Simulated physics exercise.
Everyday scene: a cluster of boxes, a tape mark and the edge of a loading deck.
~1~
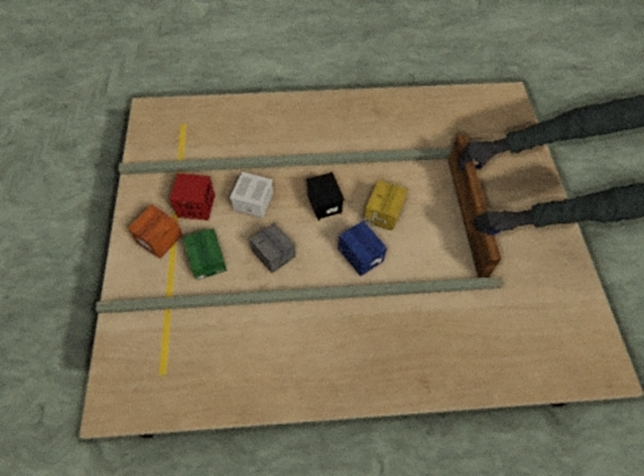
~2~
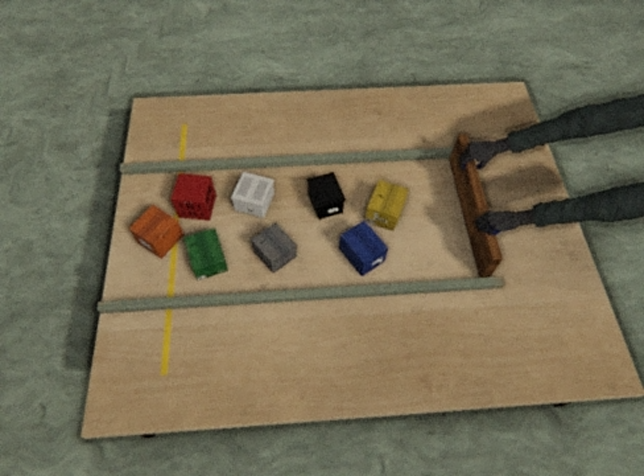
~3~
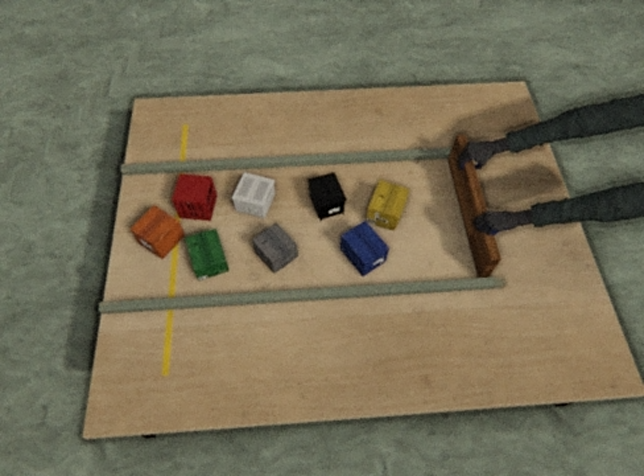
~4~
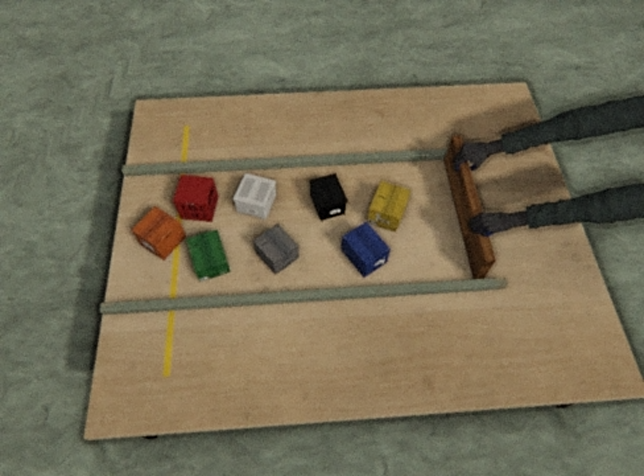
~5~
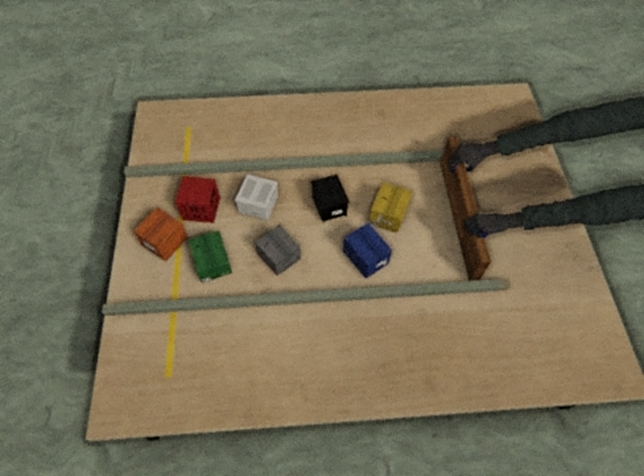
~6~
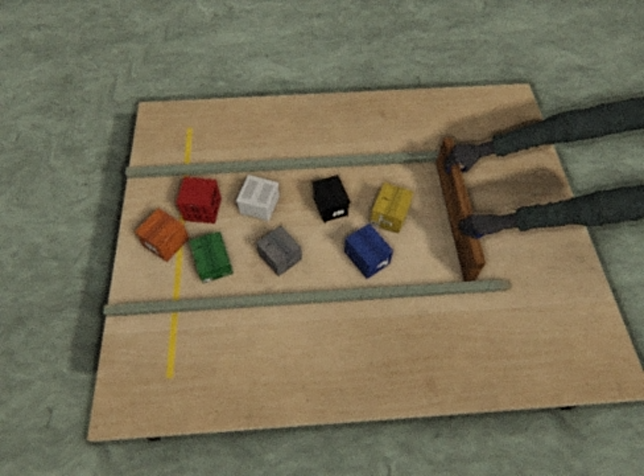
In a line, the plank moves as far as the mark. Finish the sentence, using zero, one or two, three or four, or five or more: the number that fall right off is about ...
The number that fall right off is about one or two.
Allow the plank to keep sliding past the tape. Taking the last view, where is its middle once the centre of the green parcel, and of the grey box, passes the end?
About (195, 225), and (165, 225) for the other.
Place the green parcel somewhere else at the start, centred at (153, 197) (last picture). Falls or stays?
Placed like that, it leaves the surface.
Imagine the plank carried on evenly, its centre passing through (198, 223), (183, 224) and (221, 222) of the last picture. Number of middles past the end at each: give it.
0, 1 and 0.
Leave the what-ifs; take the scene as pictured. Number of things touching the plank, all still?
4 in contact.
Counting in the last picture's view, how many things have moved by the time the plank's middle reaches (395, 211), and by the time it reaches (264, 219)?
It comes to 1 for the first spot, 8 for the other.
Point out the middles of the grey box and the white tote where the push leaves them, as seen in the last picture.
You'll see the grey box at (127, 268), with the white tote at (167, 182).
Soon after, none off yet; orange box at rest near (163, 235); red crate at rest near (200, 201); green parcel at rest near (212, 257).
After that, none off yet; orange box at rest near (163, 235); red crate displaced a little near (187, 200); green parcel at rest near (212, 257).
And then, none off yet; orange box displaced a little near (148, 233); red crate displaced about its own width near (165, 196); green parcel displaced about its own width near (148, 272).
In the end, the number that fall off is one or two; gone, green parcel.
